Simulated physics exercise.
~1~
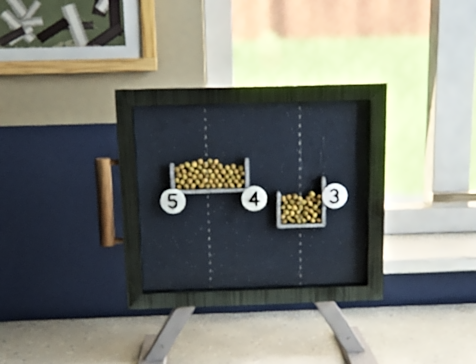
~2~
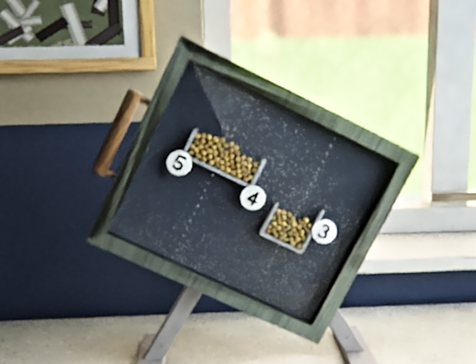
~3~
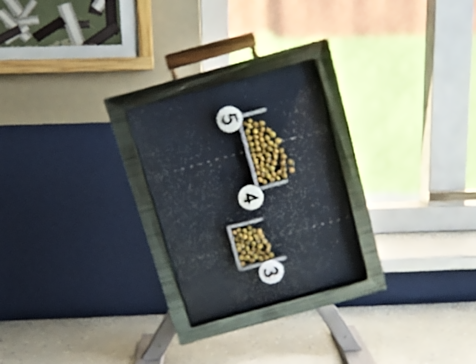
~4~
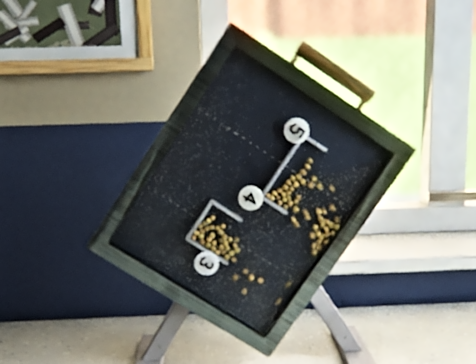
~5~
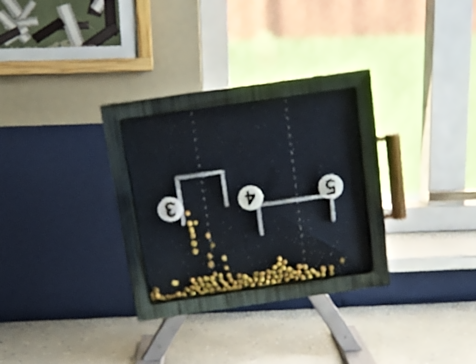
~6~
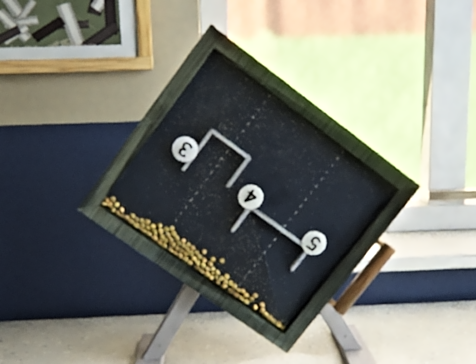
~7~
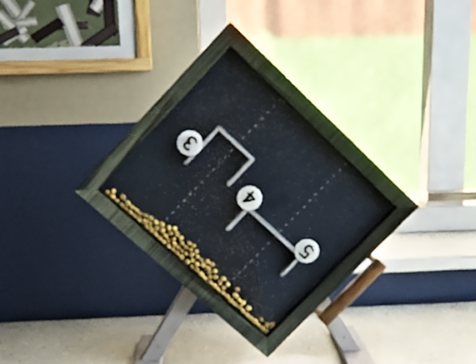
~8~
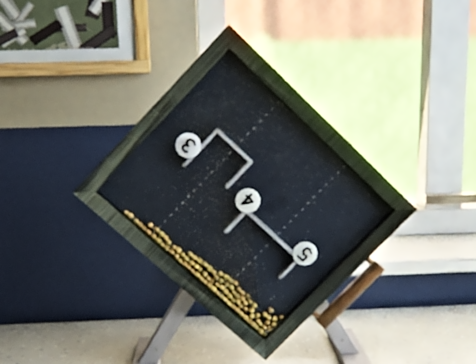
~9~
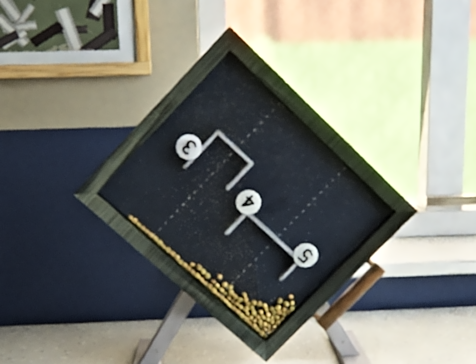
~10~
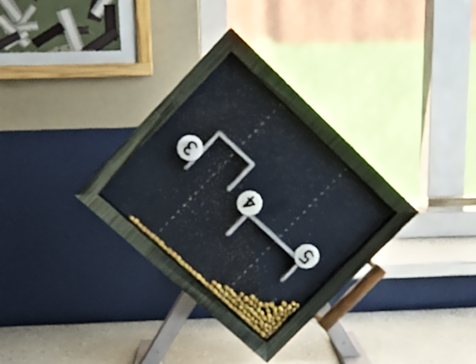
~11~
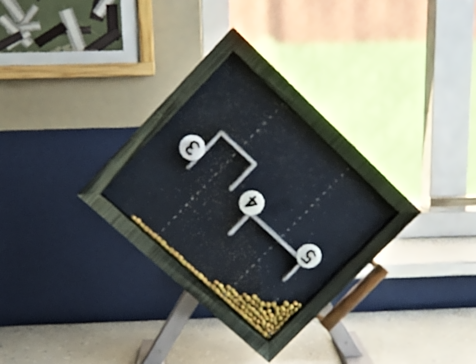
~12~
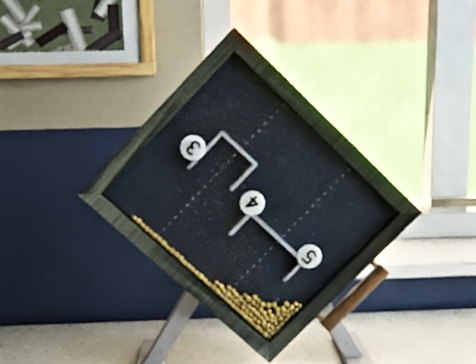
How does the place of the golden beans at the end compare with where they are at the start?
At the start the beans sit in the two trays around the middle of the box. At the end they lie lower and a little to the left, heaped in the bottom corner with a thin trail up the lower left side.
